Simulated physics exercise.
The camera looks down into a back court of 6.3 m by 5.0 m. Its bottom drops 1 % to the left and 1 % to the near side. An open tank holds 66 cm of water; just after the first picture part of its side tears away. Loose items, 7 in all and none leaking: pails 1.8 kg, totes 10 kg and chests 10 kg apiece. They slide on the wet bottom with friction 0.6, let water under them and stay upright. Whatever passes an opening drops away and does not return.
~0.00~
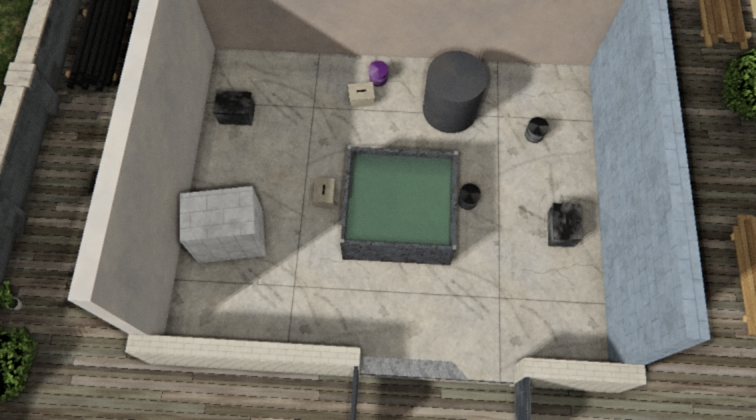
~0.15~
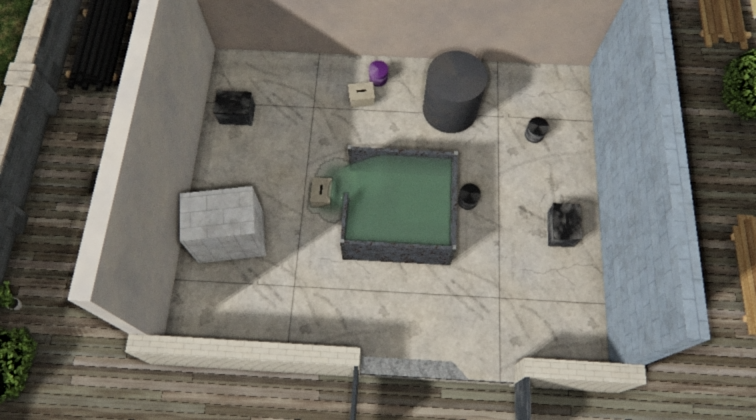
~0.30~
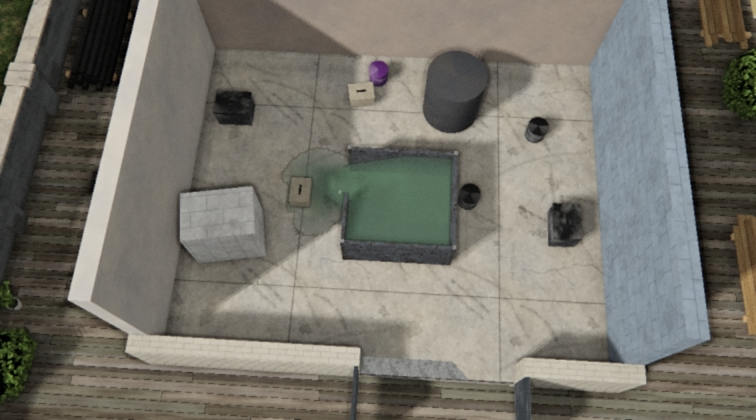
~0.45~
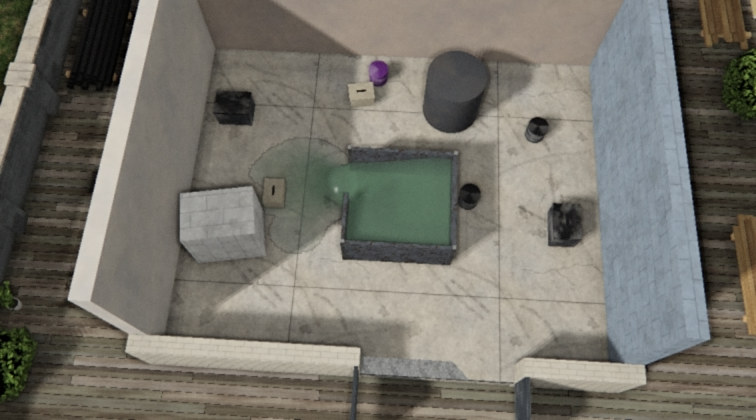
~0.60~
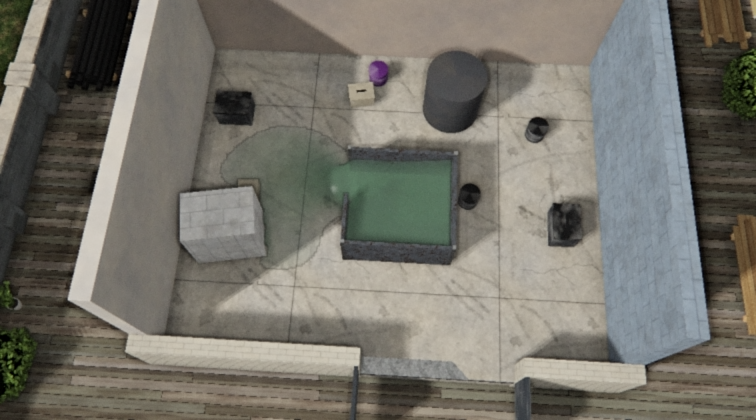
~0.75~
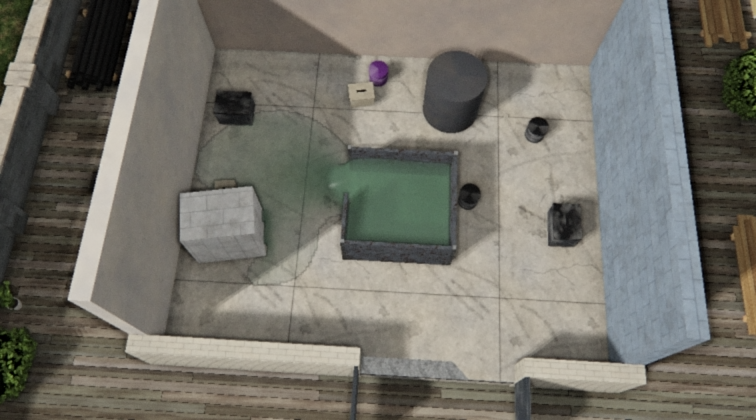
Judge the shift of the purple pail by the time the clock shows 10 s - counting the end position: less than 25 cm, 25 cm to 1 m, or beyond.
The purple pail ends far away.
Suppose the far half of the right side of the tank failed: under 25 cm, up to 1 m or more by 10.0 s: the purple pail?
Then the purple pail gets carried off.
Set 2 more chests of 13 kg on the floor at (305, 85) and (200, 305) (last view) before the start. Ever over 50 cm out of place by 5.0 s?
In turn: More, less.
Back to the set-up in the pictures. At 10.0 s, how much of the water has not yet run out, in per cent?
Some 96 per cent remains.
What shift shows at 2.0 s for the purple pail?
Roughly 0 cm by then.
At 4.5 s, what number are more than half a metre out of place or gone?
3 of them.
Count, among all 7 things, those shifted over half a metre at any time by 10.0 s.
That makes 5.
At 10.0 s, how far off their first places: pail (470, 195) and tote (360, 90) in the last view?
In that order: 0 cm, 50 cm.
After 2.0 s the purple pail is near (379, 69), 0.0 m from its start, aground; 0 of 7 are out; 2 afloat.
After 4.5 s the purple pail is near (460, 60), 1.3 m from its start, afloat; 0 of 7 are out; 2 afloat.
After 7.0 s the purple pail is near (583, 92), 3.3 m from its start, afloat; 0 of 7 are out; 2 afloat.
After 10.0 s the purple pail is near (591, 209), 4.0 m from its start, afloat; 0 of 7 are out; 3 afloat.
